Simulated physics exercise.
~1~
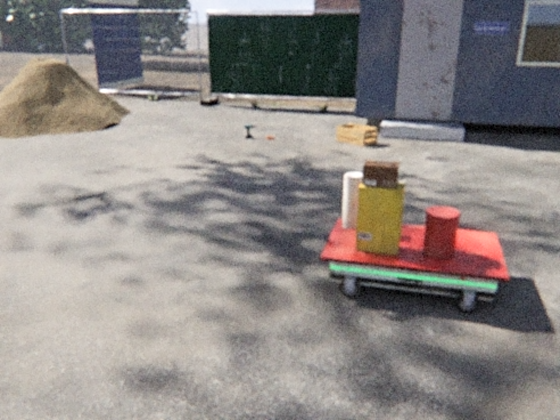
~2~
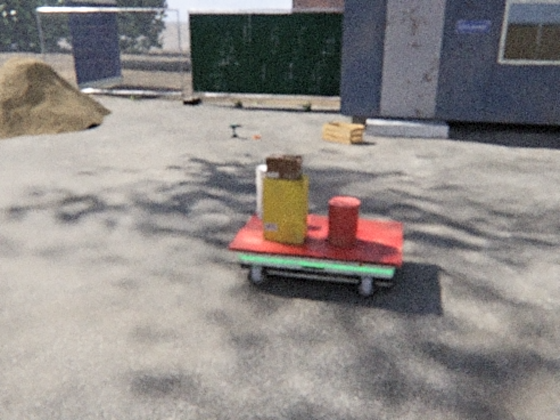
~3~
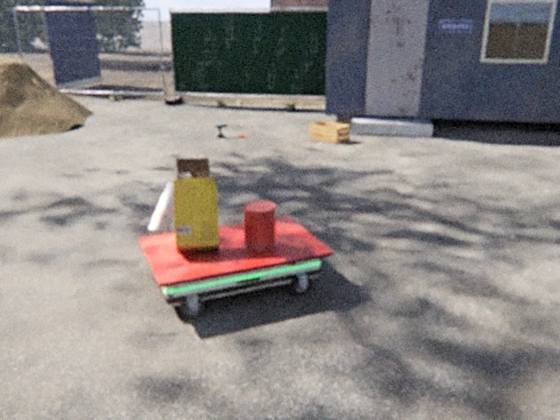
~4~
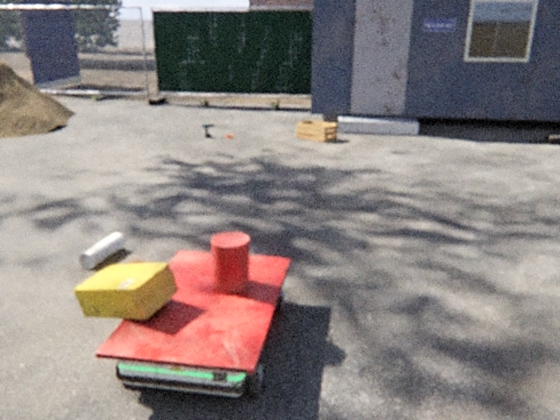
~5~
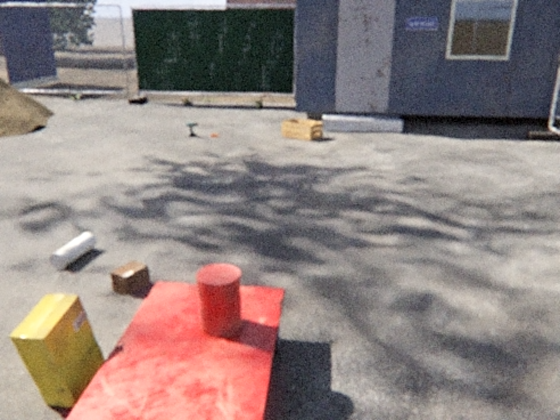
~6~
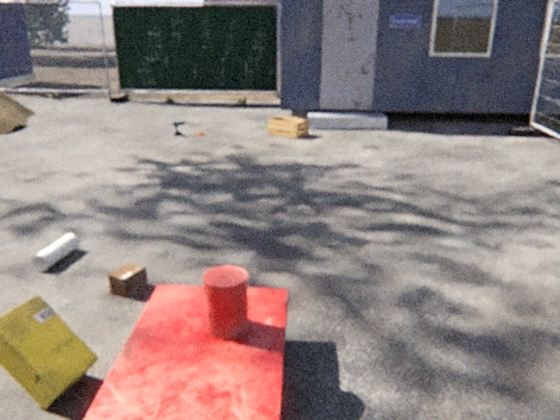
A red cart swings around toward the viewer, shedding everything it carries except the red pail.
